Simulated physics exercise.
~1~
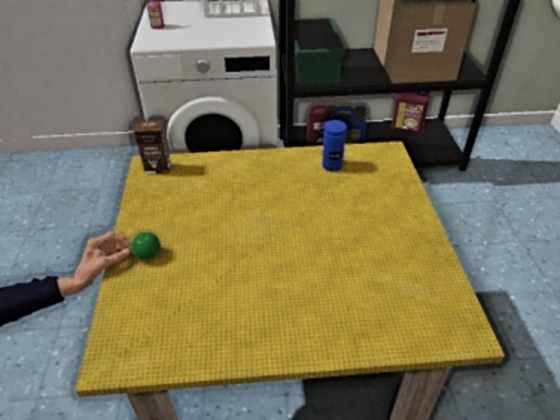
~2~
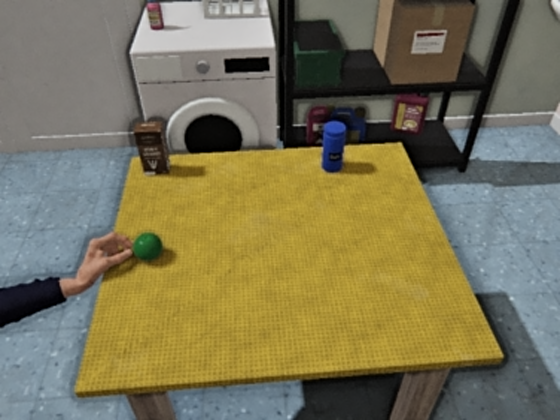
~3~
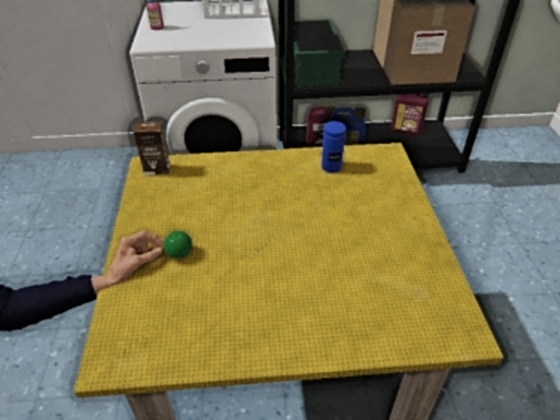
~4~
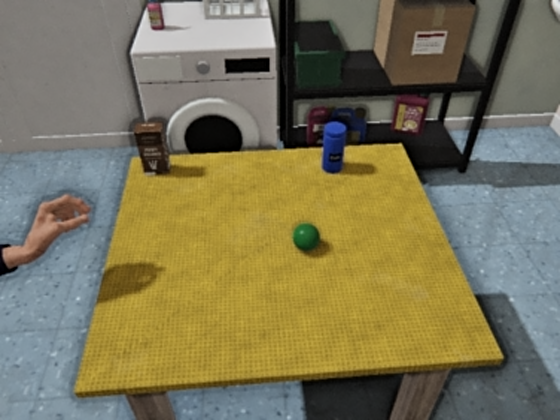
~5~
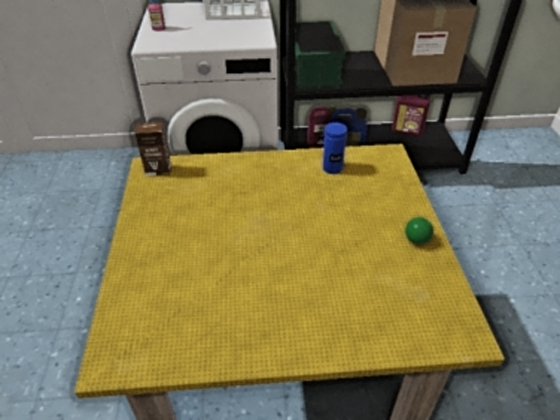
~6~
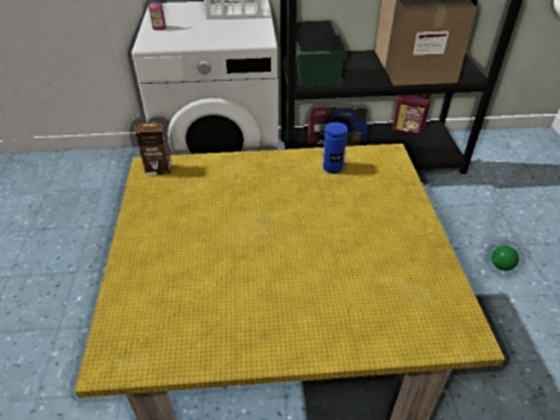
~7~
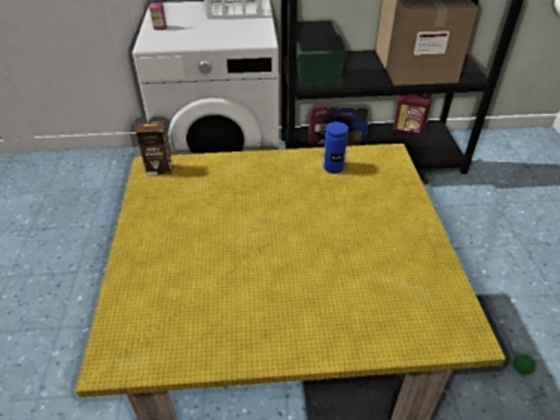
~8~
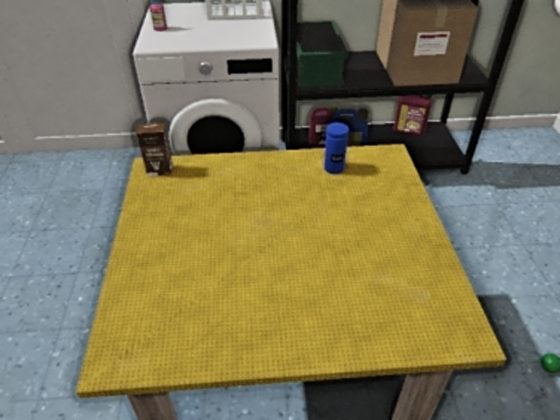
At first, a hand reaches in from the left and rests against a small green apple near the left side of a yellow table, with a brown carton and a blue jar standing at the back. The hand pushes the apple to the right, then lets go and draws back out of view. The apple keeps moving across the table top toward the right edge. It goes over that edge and drops toward the blue floor. By the end it is on the floor at the far right, while the carton and jar still stand in their places.
